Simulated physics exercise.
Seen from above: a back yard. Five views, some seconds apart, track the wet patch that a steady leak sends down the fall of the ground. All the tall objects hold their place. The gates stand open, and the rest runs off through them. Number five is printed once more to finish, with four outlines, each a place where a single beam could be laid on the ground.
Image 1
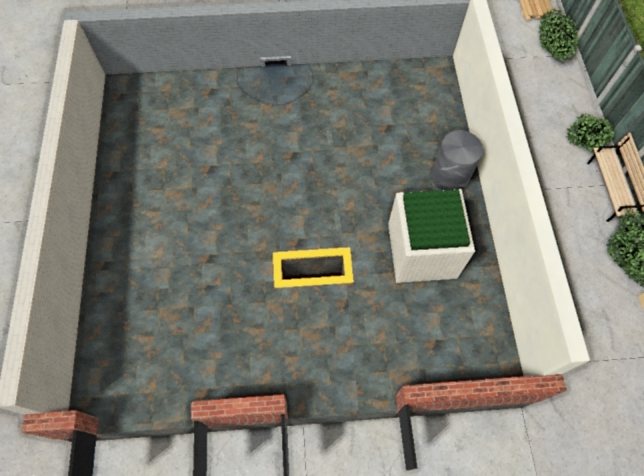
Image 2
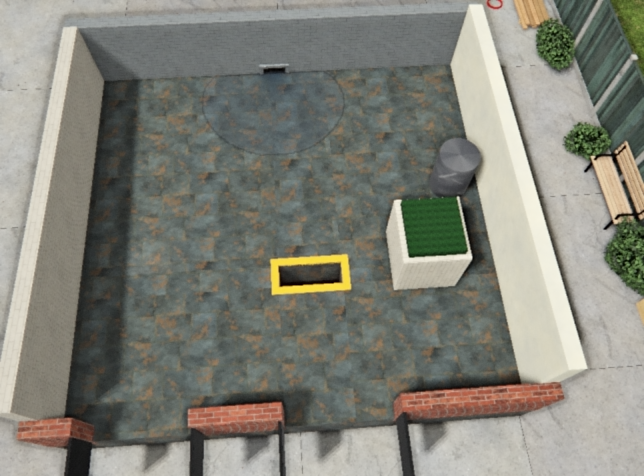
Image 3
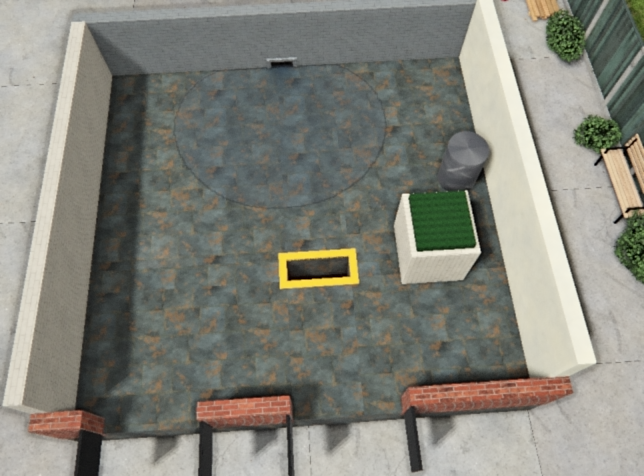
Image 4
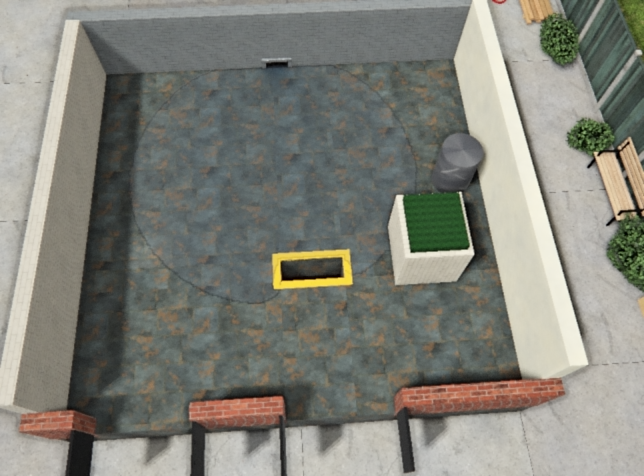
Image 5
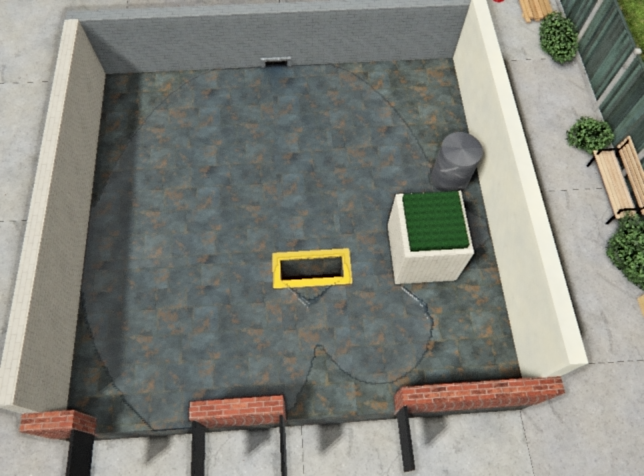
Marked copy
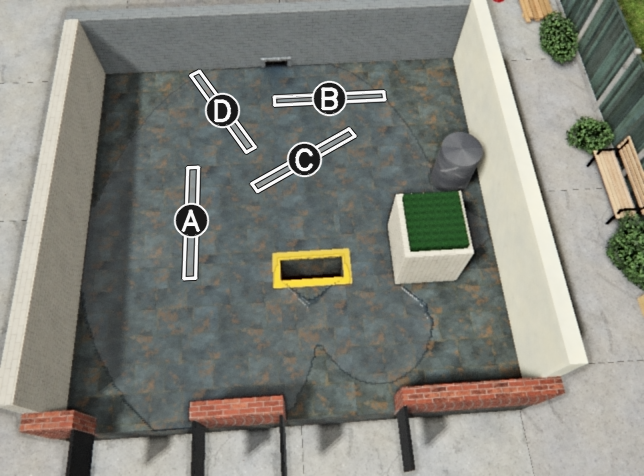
Shallow water spreading from an outlet in the back wall across a walled yard's tiled floor, reaching and passing a yellow-framed drain.
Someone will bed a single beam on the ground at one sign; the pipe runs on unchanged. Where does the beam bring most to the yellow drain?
Best: D.
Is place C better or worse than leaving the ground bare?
Worse.
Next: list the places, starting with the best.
Best to worst: D, A, B, C.
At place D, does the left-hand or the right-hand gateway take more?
The right one.
In white, A from (189, 278) to (193, 167); B from (274, 101) to (384, 95); C from (254, 187) to (352, 132); D from (195, 73) to (250, 149).
Choosing A, about 28 % of the stream goes into the yellow drain, about 72 % out by the gates.
Choosing B, about 15 % of the stream goes into the yellow drain, about 85 % out by the gates.
Choosing C, about 8 % of the stream goes into the yellow drain, about 92 % out by the gates.
Choosing D, about 43 % of the stream goes into the yellow drain, about 55 % out by the gates.
